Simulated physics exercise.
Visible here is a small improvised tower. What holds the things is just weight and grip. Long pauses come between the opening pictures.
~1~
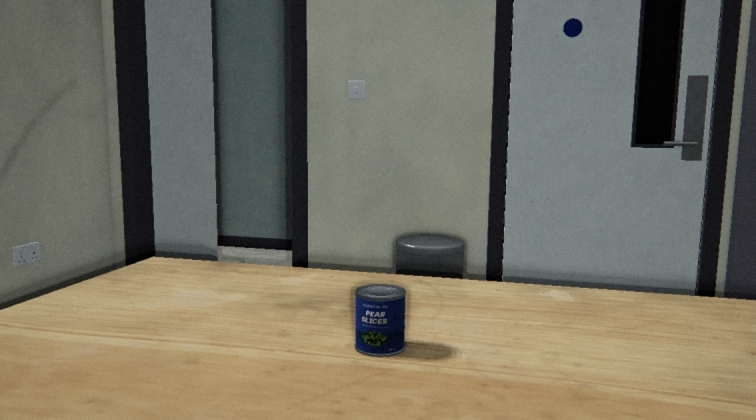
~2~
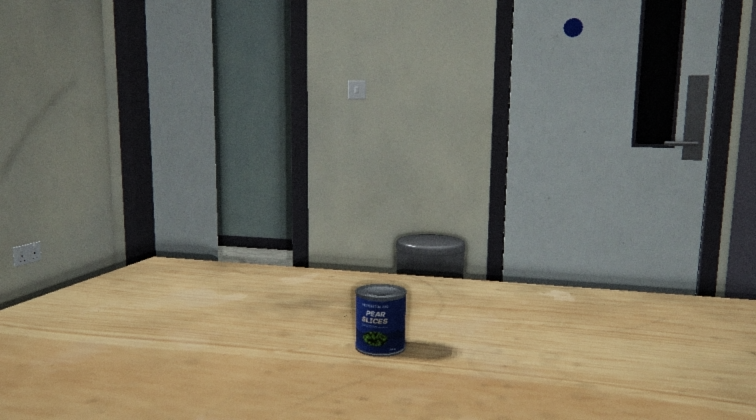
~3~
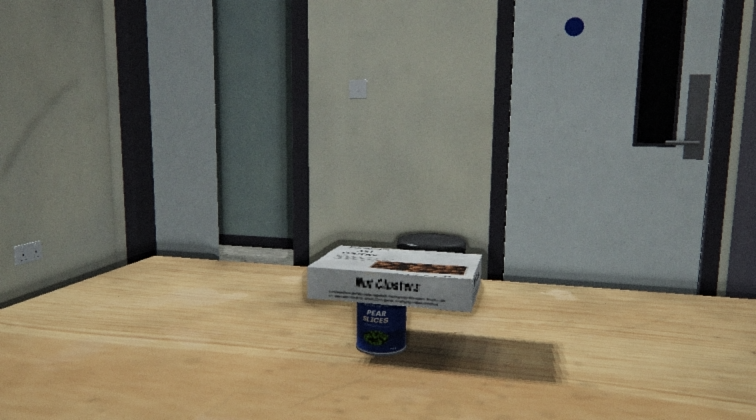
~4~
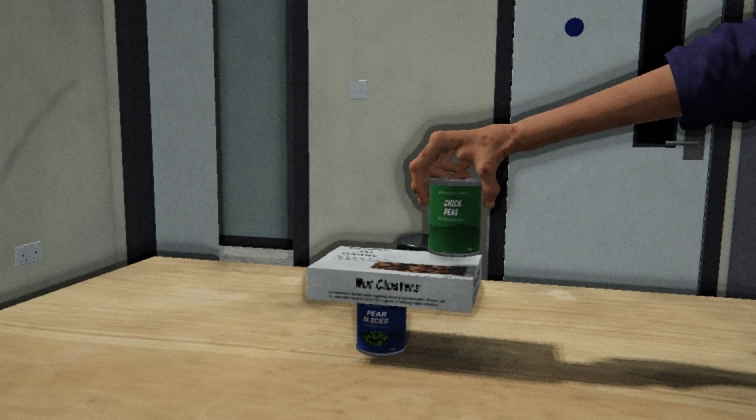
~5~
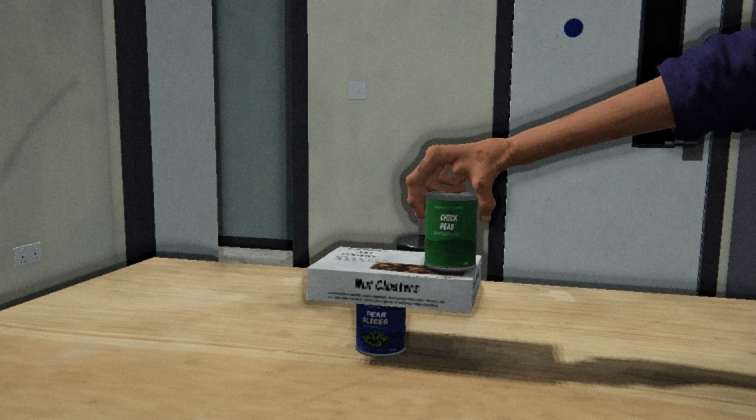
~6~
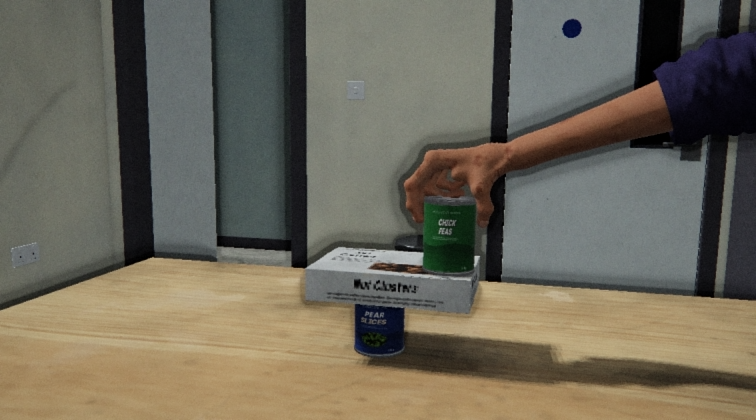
On a wooden table in a room with grey doors, a blue tin stands alone, then a white packet lies across its top; a hand reaching in from the right lowers a green tin onto the packet's right side.
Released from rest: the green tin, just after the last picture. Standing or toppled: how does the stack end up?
The tower does not remain standing.
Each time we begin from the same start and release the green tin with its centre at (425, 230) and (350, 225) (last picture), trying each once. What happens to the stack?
In the first try it breaks down, then in the second try it remains standing.
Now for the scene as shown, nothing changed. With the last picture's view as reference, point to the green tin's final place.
Look around (578, 369) in the final frame.
Then, 0.30 s on from there, green tin now fallen; white packet turned 50° from how it was put.
Then, 0.60 s on from there, white packet turned 55° from how it was put.
In the end, fallen, green tin and white packet; blue tin unmoved. At the end, from the last picture's camera, green tin near (578, 369). The stack comes apart.
